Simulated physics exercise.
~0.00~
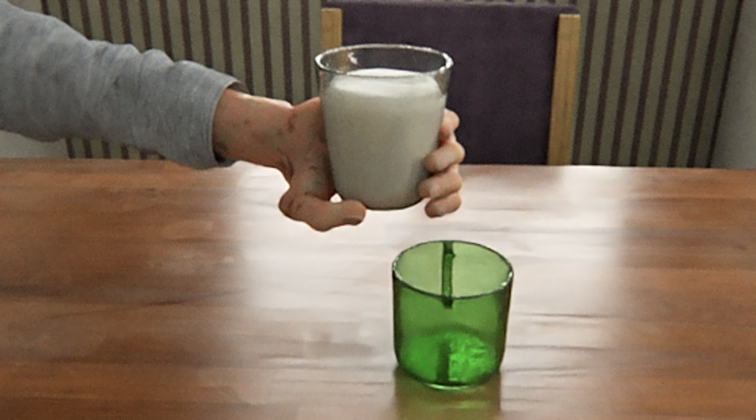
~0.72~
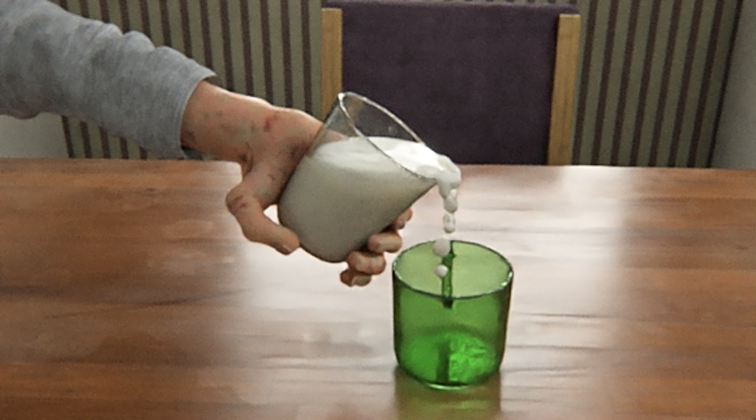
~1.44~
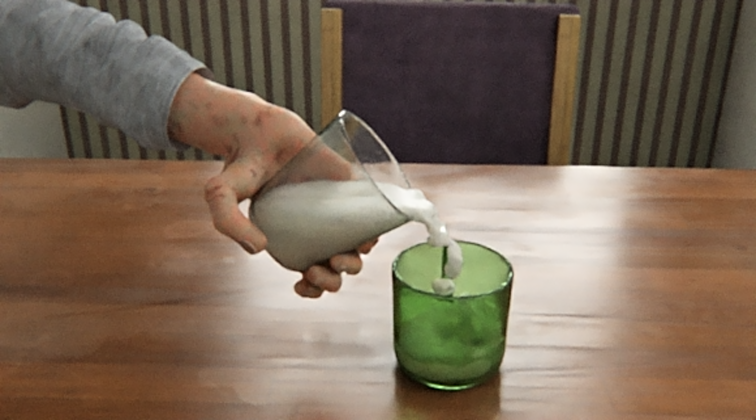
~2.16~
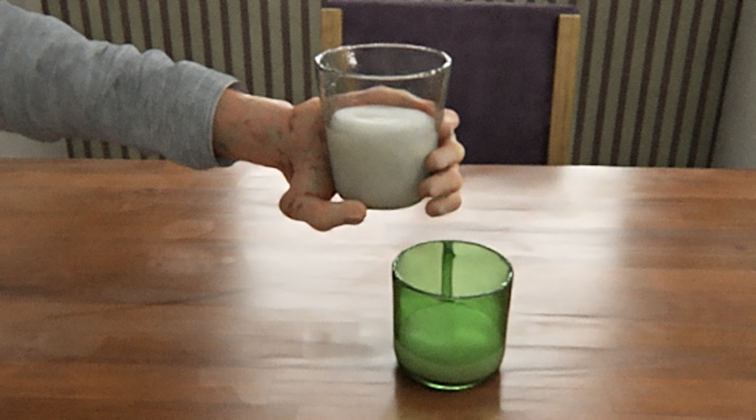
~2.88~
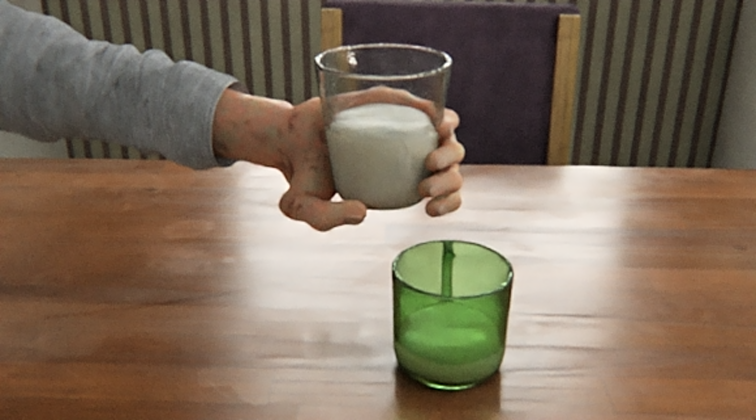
A hand tips a glass of milk, pours some into a green cup, then levels it.
